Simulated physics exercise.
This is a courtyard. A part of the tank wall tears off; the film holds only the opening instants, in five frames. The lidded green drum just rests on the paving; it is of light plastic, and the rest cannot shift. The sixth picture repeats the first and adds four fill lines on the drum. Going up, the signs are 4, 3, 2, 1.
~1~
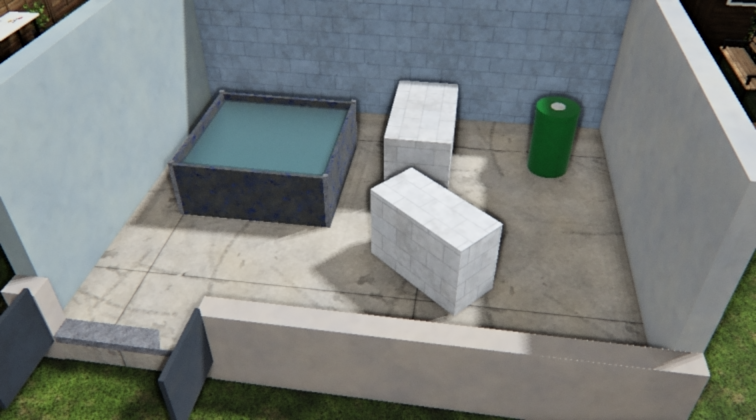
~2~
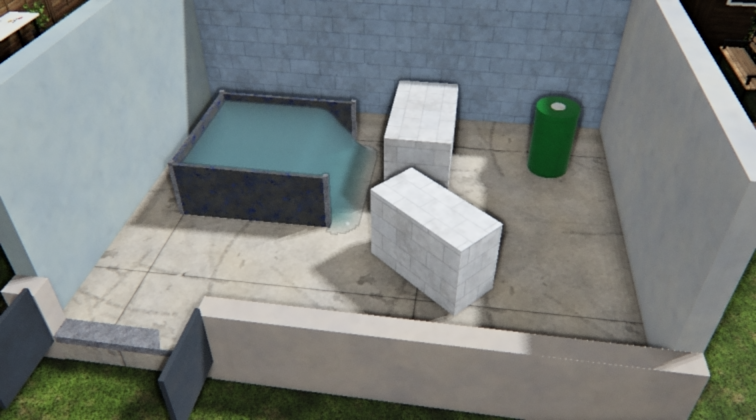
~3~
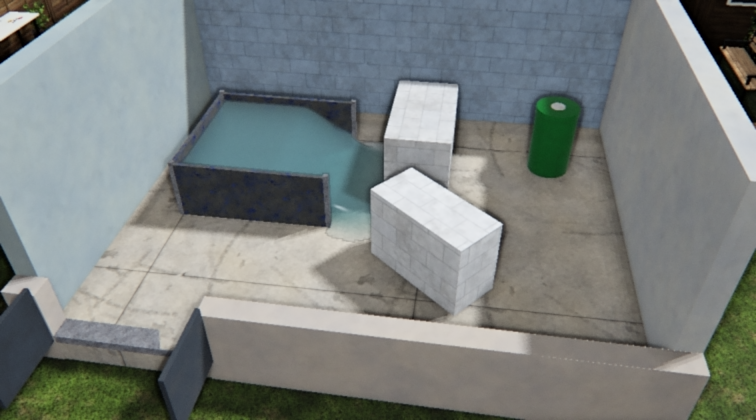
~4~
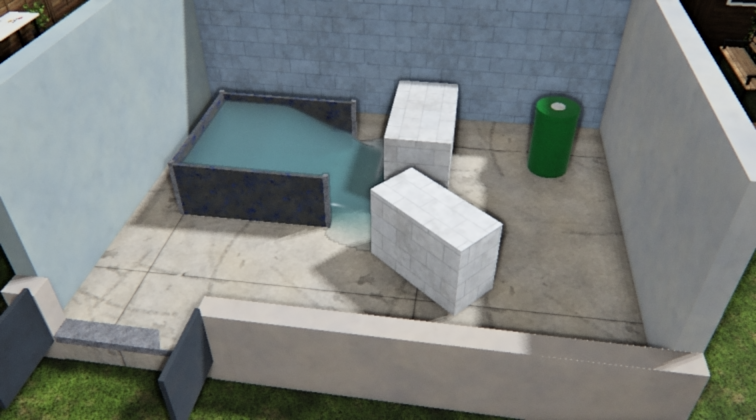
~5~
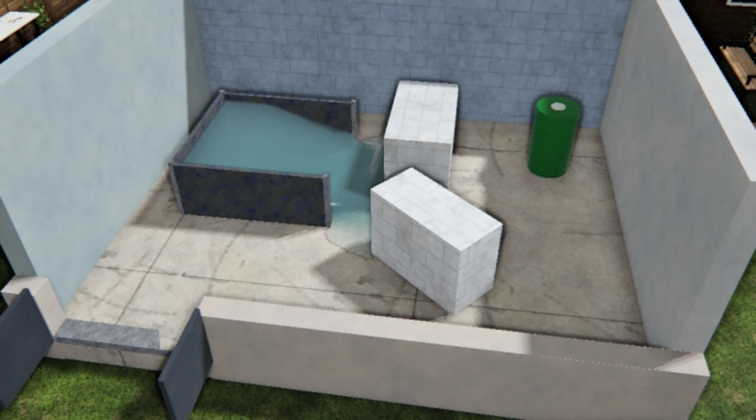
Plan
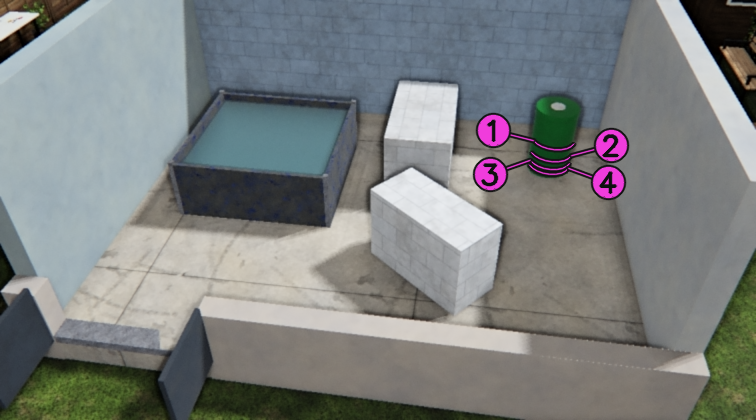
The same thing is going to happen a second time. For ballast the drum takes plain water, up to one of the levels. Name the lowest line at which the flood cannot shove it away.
Go for 3.
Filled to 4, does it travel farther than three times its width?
No, less.
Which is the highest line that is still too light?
Here it is line 4.
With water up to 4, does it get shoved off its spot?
Yes, that goes wrong.
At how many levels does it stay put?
Three of them.
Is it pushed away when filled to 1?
No, that is safe.
In magenta, 1 at (554, 149); 2 at (552, 161); 3 at (550, 169); 4 at (549, 174); from the bottom up 4, 3, 2, 1.
For line 1, it does not move.
For line 2, it does not move.
For line 3, it does not move.
For line 4, it is pushed about its own width away.
